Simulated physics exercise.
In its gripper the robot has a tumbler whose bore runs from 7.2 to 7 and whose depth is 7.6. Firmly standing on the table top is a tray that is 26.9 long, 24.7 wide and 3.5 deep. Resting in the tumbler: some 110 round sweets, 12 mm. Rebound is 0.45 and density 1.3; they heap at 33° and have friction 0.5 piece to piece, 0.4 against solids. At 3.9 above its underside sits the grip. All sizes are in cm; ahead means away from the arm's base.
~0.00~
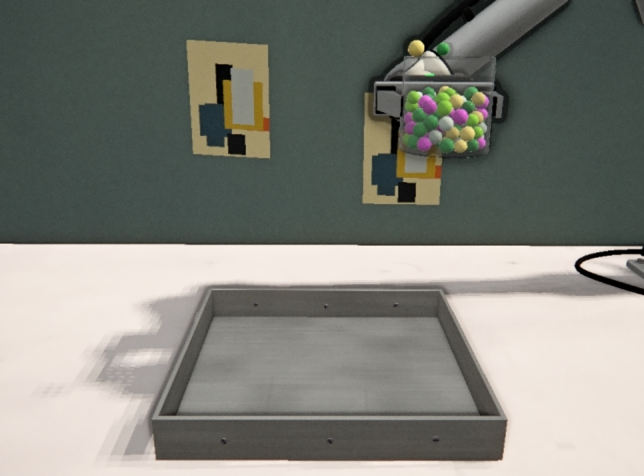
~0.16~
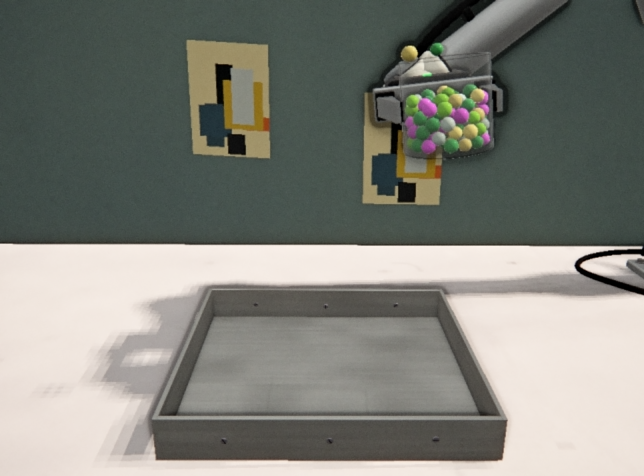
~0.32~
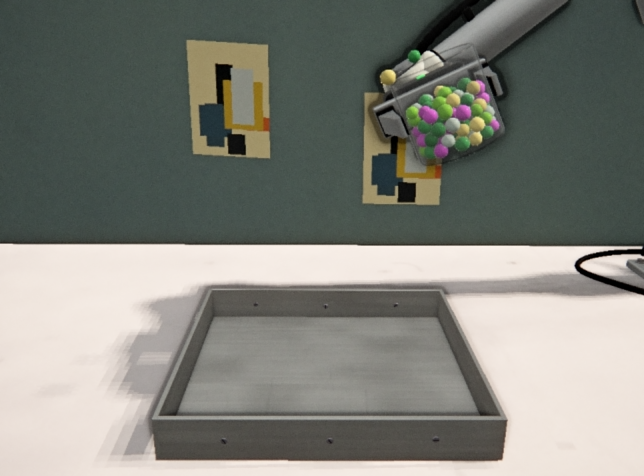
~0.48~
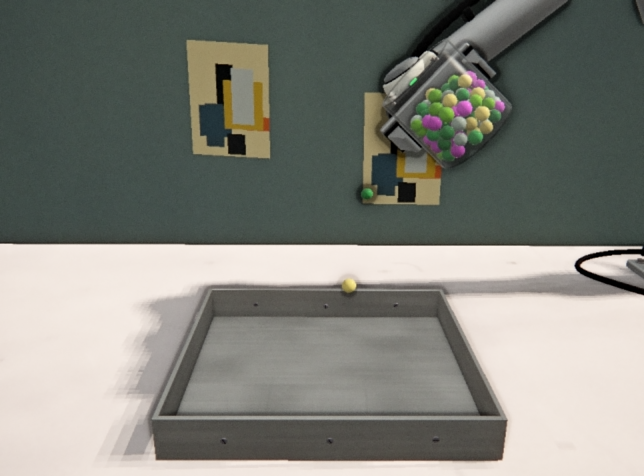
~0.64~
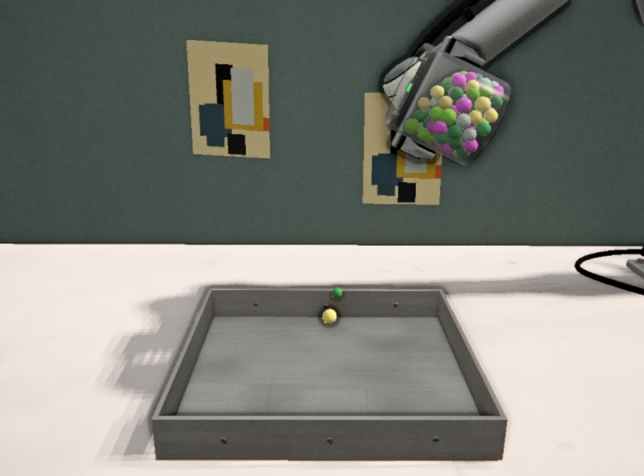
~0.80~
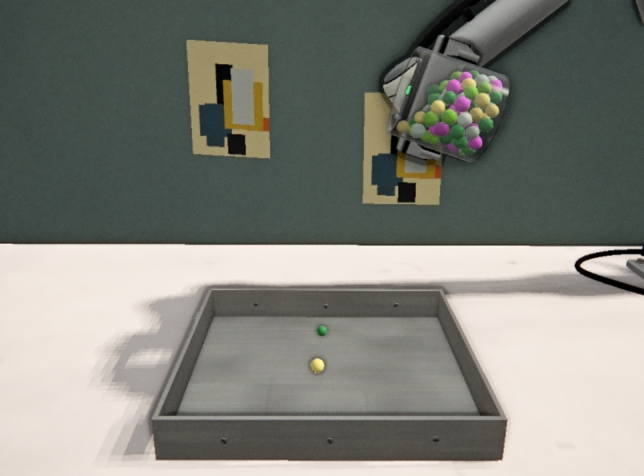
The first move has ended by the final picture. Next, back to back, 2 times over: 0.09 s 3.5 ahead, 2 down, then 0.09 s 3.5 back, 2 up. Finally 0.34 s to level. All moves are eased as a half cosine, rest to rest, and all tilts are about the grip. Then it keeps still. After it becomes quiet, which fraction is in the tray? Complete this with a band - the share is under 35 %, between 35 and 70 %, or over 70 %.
The share is under 35 %.
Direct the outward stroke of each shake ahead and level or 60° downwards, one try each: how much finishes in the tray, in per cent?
55 and 10 %.
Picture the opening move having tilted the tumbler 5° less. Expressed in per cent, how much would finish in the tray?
Expected: Around 15 %.
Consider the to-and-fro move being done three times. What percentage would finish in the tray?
That change gives some 30 percent.
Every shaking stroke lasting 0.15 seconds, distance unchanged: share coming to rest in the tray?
That would give around 5 per cent.
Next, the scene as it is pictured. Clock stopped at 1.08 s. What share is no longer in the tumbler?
Around 10 percent at that moment.
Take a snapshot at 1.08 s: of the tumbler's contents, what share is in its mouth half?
My estimate is near 40 per cent.
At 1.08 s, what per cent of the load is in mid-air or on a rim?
That comes to about 5 per cent, more or less.
By 1.08 s, tilted 72° forward, highest piece 27 above the table; 102 in the tumbler, 3 in the tray, 6 in flight or on a rim.
By 1.36 s, tilted 26° forward, highest piece 29 above the table; 84 in the tumbler, 21 in the tray, 1 on the table or floor, 5 in flight or on a rim.
By 1.70 s, level, highest piece 29 above the table; 84 in the tumbler, 23 in the tray, 4 on the table or floor.
By 2.75 s, level, highest piece 29 above the table; 84 in the tumbler, 23 in the tray, 4 on the table or floor.
Final count, 84 in the tumbler, 23 in the tray, 4 on the table or floor. That is 21 % in the tray.
